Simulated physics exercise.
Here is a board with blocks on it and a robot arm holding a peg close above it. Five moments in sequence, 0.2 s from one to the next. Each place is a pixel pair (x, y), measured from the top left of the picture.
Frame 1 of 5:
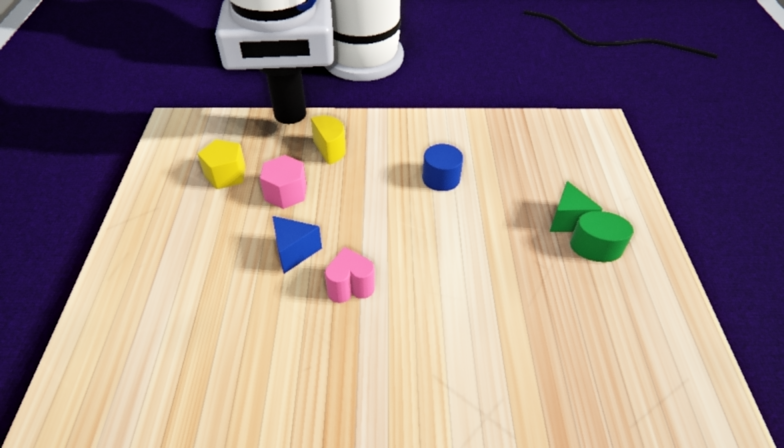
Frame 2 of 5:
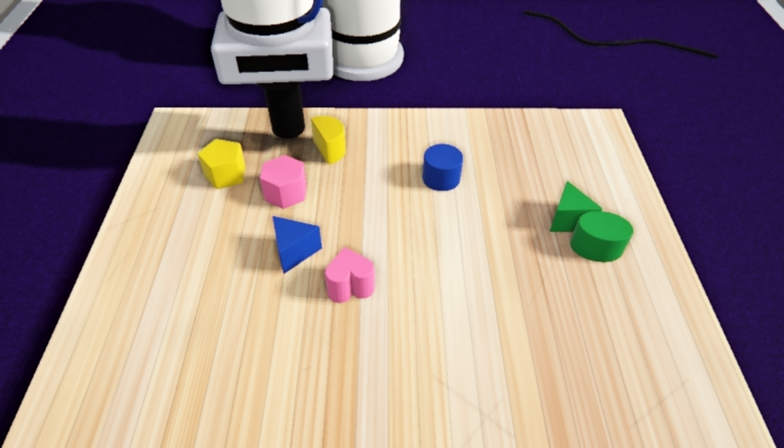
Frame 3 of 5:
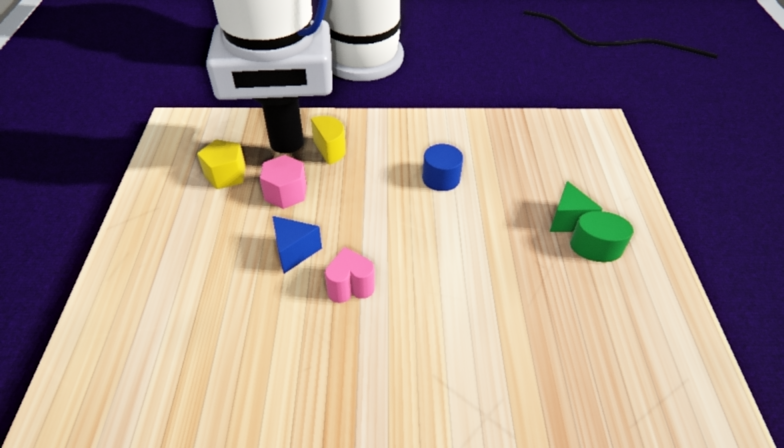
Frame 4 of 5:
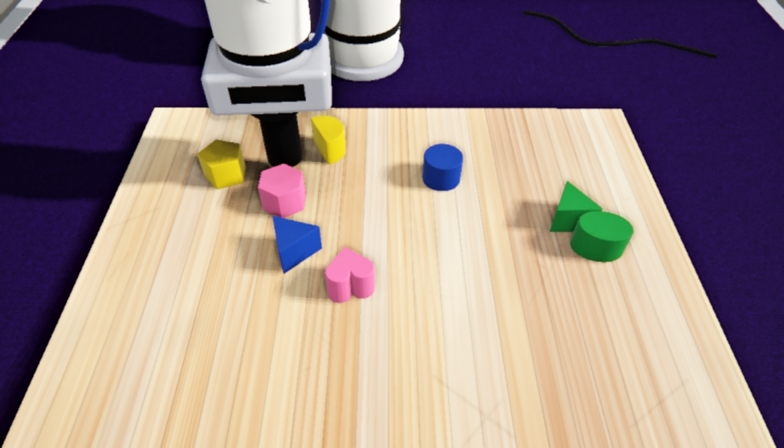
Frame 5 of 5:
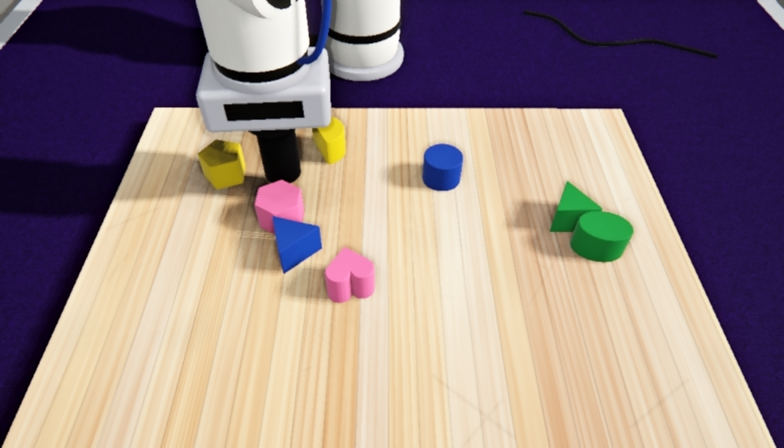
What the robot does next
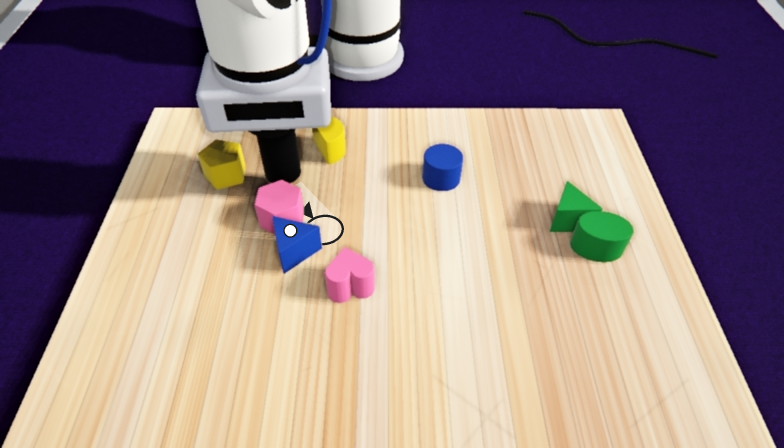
A robot arm lowers its black peg between the blocks and pushes the pink hexagon toward the blue triangle.
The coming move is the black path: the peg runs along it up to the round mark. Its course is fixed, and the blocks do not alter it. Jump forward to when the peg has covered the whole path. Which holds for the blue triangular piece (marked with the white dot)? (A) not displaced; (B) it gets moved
That would be B.
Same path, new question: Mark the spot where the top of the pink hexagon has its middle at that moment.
I'd expect the centre of its top face to be at (281, 222).
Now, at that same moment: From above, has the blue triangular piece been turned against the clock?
Yes, it checks out.
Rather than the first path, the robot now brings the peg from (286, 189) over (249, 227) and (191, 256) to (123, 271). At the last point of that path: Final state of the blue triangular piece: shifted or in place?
It ends up somewhere else.
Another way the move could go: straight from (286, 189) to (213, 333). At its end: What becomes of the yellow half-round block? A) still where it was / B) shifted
Letter A.
The drawn path runs straight from (286, 189) to (324, 230); the dot is on the blue triangular piece.
On the path given first. Halfway along, peg at (302, 194); pink hexagon at (279, 214), turned 45° clockwise; blue triangular piece at (283, 244), turned 35° anticlockwise.
At the end, peg at (322, 214); yellow pentagon not moved; pink hexagon at (281, 222), turned 80° clockwise; blue triangular piece at (281, 251), turned 30° anticlockwise.
